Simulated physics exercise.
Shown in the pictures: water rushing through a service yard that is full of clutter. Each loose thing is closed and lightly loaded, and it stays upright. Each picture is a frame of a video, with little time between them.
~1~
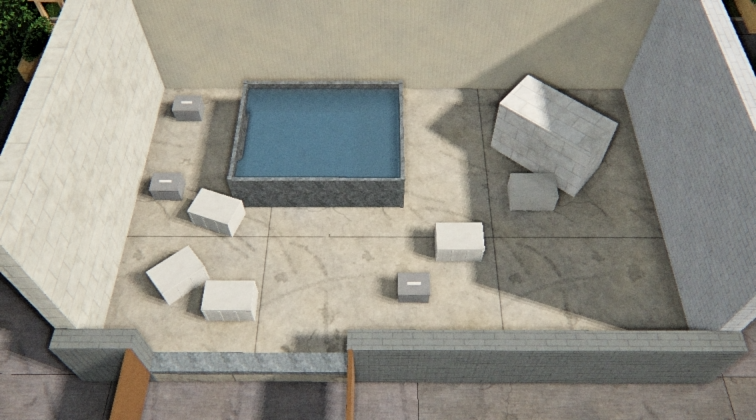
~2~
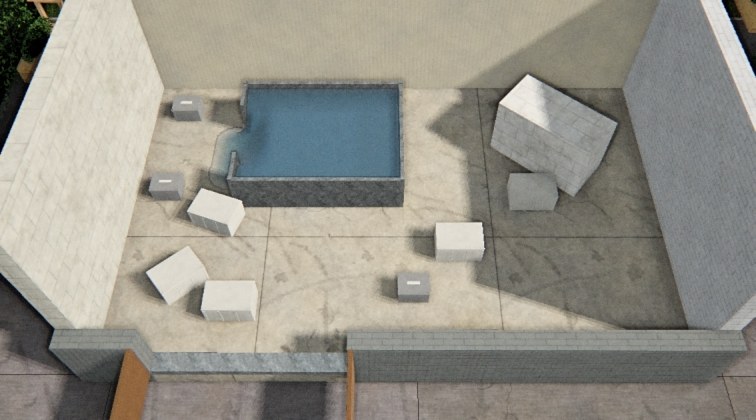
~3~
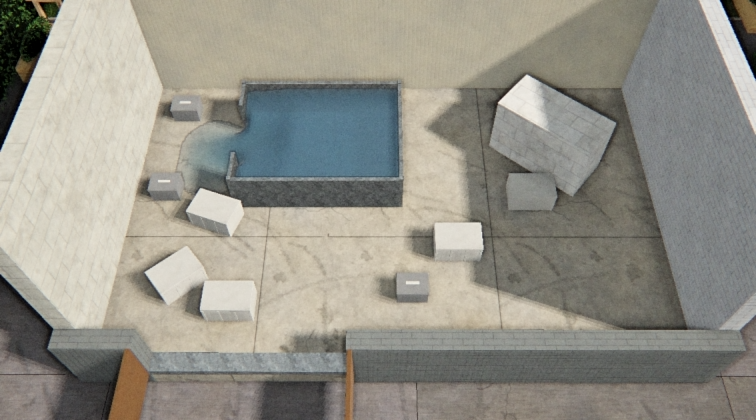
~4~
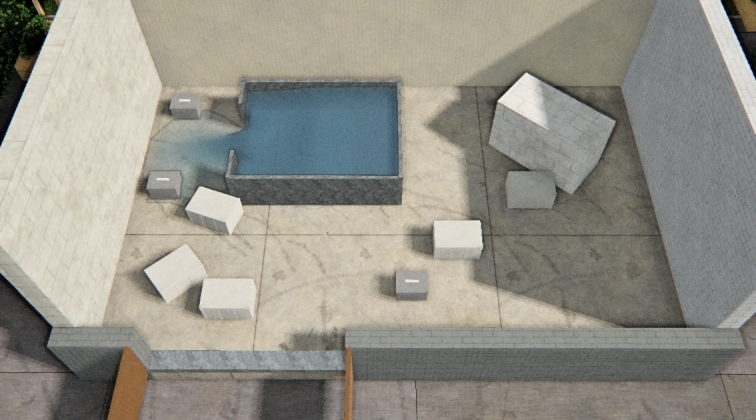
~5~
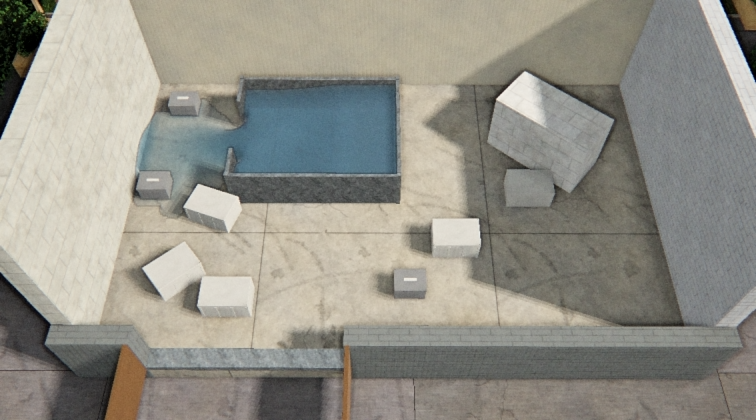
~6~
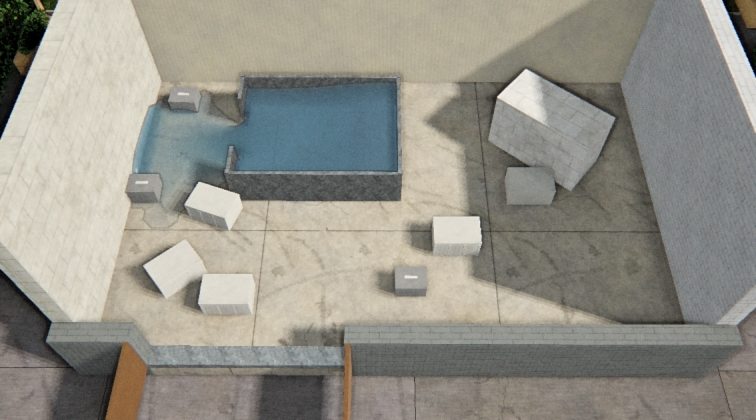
Water poured out through a gap in the left side of a raised pool, fanned across the paved yard to the left wall, and nudged a small gray box slightly left as the other blocks stayed put.
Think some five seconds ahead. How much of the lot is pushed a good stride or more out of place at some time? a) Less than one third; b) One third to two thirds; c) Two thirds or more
b.
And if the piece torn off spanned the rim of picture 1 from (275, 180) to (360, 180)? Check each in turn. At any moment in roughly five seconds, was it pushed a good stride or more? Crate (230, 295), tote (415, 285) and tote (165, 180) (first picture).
In turn: Cleared that distance, cleared that distance, stayed short.
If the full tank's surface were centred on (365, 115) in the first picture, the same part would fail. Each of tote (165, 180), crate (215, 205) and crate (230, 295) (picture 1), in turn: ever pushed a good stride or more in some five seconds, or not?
Lab note - in sequence: Displaced that much; displaced that much; displaced that much.
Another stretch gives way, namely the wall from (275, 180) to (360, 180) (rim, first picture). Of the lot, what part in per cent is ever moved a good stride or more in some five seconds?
About 20 %.
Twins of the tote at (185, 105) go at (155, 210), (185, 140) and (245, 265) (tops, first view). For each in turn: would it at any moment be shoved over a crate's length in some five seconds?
The first travels far, the second travels far and the third travels far.
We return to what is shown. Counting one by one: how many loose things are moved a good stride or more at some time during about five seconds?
That comes out at 4.
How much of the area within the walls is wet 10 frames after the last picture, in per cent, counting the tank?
Around 30 percent.
A moment on, 1 of 8 are well off their spots; 0 afloat.
Next, 2 of 8 are well off their spots; 2 afloat.
Later, 3 of 8 are well off their spots; 1 afloat.
In the end, 4 of 8 are well off their spots, and 4 have been at some point; 1 afloat.
